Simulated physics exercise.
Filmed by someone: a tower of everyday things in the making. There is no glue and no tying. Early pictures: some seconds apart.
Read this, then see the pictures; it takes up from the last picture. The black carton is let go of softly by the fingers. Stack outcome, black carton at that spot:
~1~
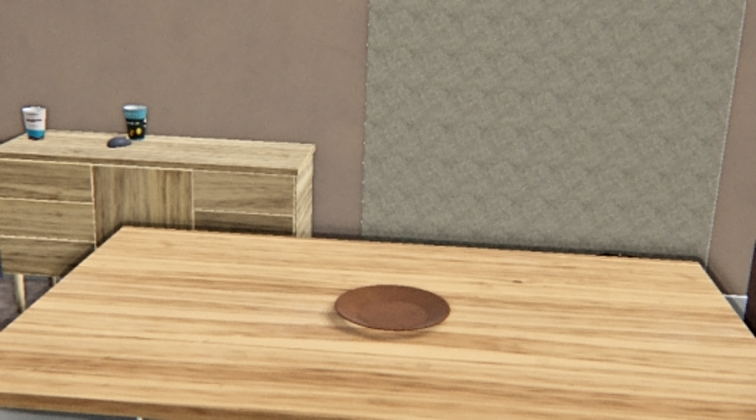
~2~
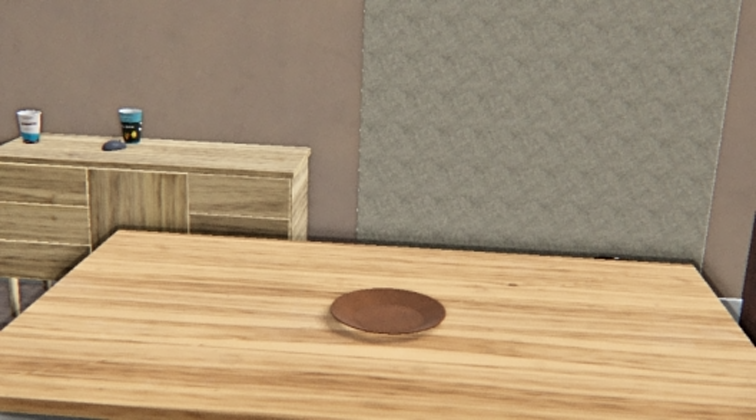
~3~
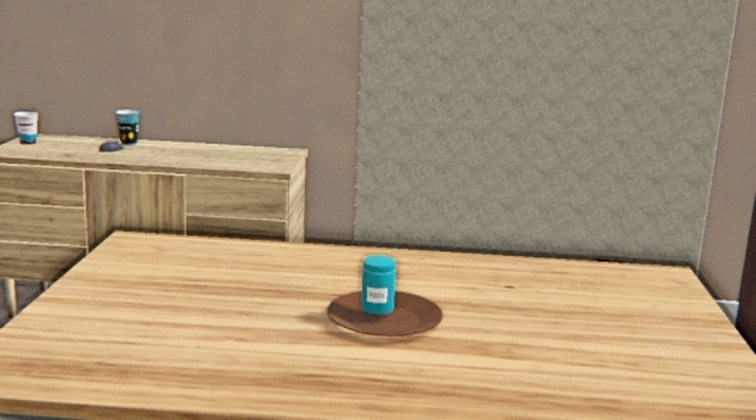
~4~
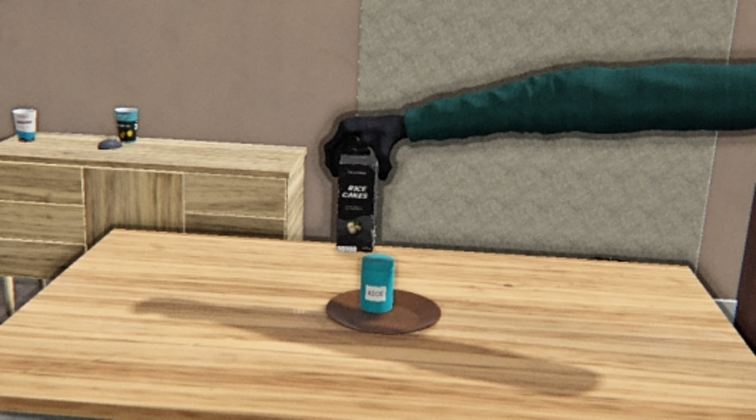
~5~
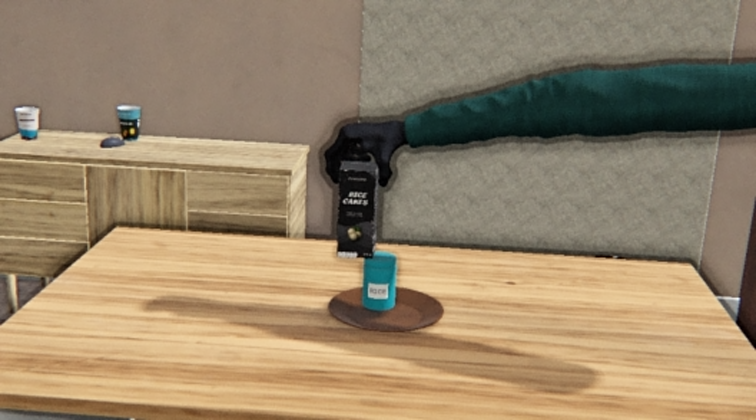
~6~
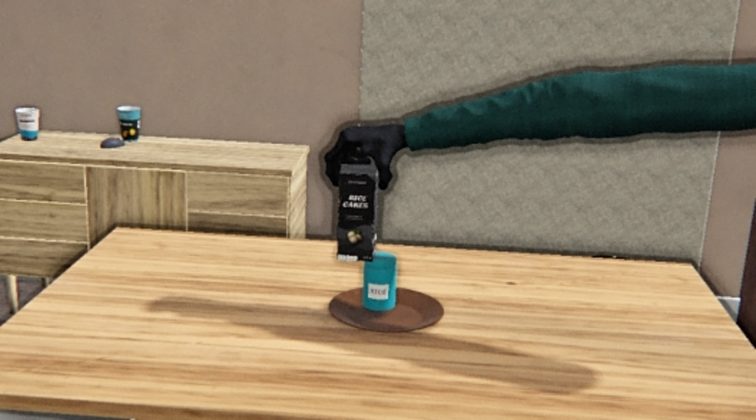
Collapse.
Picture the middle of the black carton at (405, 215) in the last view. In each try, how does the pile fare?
The pile then goes over.
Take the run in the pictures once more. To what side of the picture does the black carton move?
Pretty clearly in the leftward direction.
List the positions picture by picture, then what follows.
In the first picture, the last thing is not in view yet.
In the second picture, the last thing is not in view yet.
In the third picture, the last thing is not in view yet; turquoise jar (378, 285).
In the fourth picture, on its way; black carton (357, 204); turquoise jar (377, 283).
In the fifth picture, set down, still held; black carton (358, 209); turquoise jar (379, 281).
In the sixth picture, set down, still held; black carton (358, 213); turquoise jar (380, 281).
Then, 0.30 s past the last view, black carton rocked 36° from its first pose near (333, 224).
Then, 0.40 s past the last view, black carton now fallen.
Then, 0.90 s past the last view, nothing new.
Finally, fallen, black carton; the other 2 still in place. Final places as the last picture's camera would see them, black carton near (300, 288). The pile loses its balance.
